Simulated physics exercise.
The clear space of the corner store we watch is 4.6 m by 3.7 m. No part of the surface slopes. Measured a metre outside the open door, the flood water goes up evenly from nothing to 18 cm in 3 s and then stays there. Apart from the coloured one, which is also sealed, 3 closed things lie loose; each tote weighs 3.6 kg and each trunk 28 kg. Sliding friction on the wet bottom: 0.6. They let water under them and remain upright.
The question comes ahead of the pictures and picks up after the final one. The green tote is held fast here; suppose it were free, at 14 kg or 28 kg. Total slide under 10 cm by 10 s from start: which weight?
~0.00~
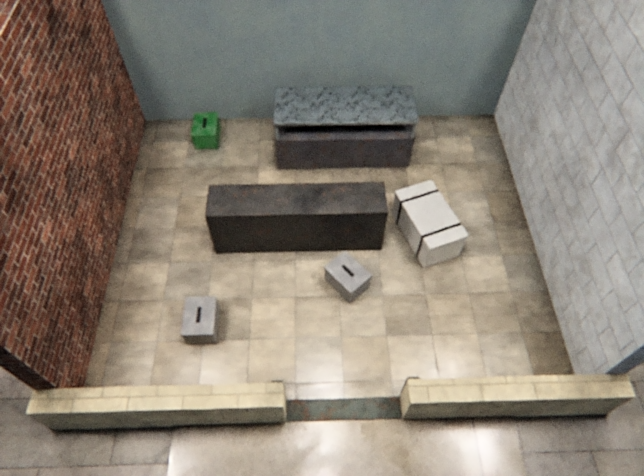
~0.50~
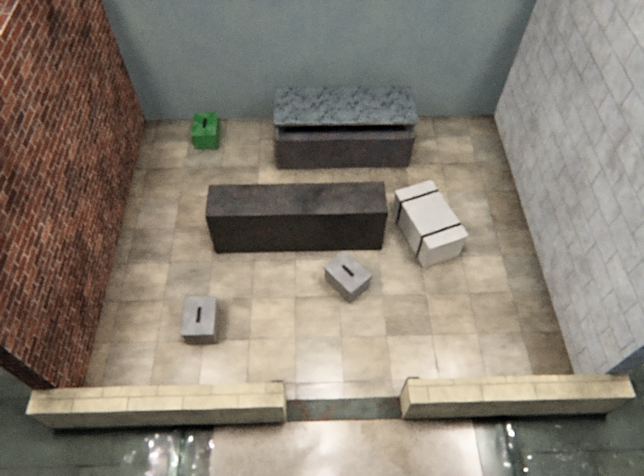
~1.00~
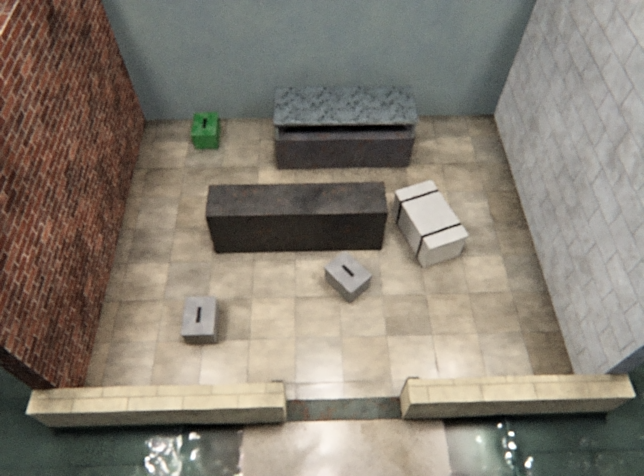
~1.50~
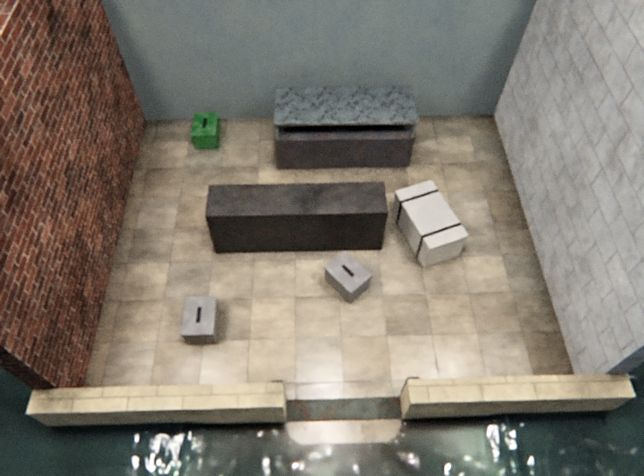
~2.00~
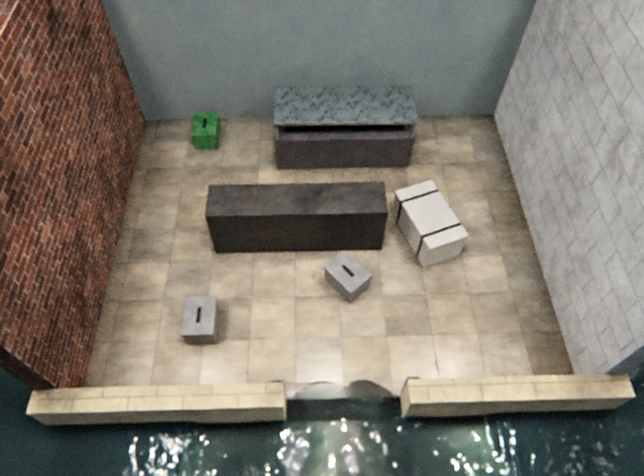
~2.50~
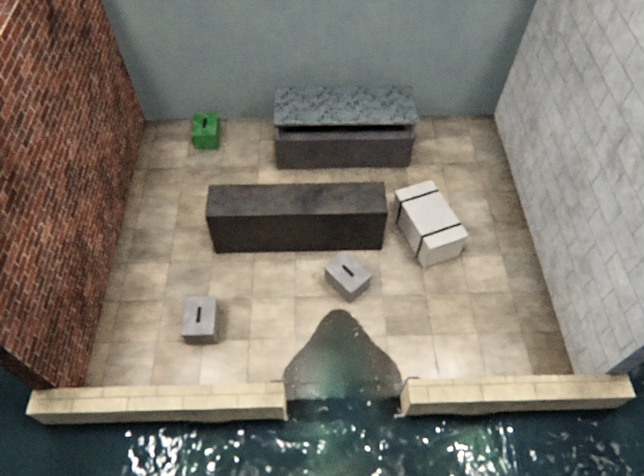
The modest weight is adequate.
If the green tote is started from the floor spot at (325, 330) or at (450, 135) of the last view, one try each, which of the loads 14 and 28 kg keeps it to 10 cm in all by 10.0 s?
Taking the two spots in turn, only the heavier keeps it, then both keep it.
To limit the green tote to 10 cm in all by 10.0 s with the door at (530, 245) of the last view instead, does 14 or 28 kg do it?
So the light mass does it.
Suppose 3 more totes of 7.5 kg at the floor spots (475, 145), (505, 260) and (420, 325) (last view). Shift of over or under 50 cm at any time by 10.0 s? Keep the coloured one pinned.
In that order: Short of it, short of it, under.
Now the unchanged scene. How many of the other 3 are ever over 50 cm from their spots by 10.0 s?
I count 1.
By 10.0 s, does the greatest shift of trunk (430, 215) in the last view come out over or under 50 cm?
That one is below half a metre, as it turns out.
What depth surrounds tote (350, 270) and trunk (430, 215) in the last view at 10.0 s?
First roughly 11 cm, second roughly 6 cm.
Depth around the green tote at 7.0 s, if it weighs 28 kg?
Close to 1 cm deep.
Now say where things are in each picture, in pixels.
The green tote at (205, 124), on the bottom; water covers 0.0 m2; 0 of 4 have shifted, in the first picture.
The green tote at (205, 124) rests on the ground; water covers 0.0 m2; 0 of 4 have shifted, in the second picture.
The green tote at (205, 124) rests on the ground; 0.0 m2 under water; 0 of 4 have shifted, in the third picture.
The green tote at (205, 124) rests on the ground; 0.0 m2 under water; 0 of 4 have shifted, in the fourth picture.
The green tote at (205, 124), on the bottom; water covers 0.1 m2; 0 of 4 have shifted, in the fifth picture.
The green tote at (205, 124) rests on the ground; water covers 0.6 m2; 0 of 4 have shifted, in the sixth picture.
After 3.5 s the green tote would be 0 cm from its start with 14 kg and 0 cm from its start with 28 kg; 0 cm of water round it then.
After 4.5 s the green tote would be 0 cm from its start with 14 kg and 0 cm from its start with 28 kg; 0 cm of water round it then.
After 7.0 s the green tote would be 0 cm from its start with 14 kg and 0 cm from its start with 28 kg; 1 cm of water round it then.
After 10.0 s the green tote would be 0 cm from its start with 14 kg and 0 cm from its start with 28 kg; 5 cm of water round it then.
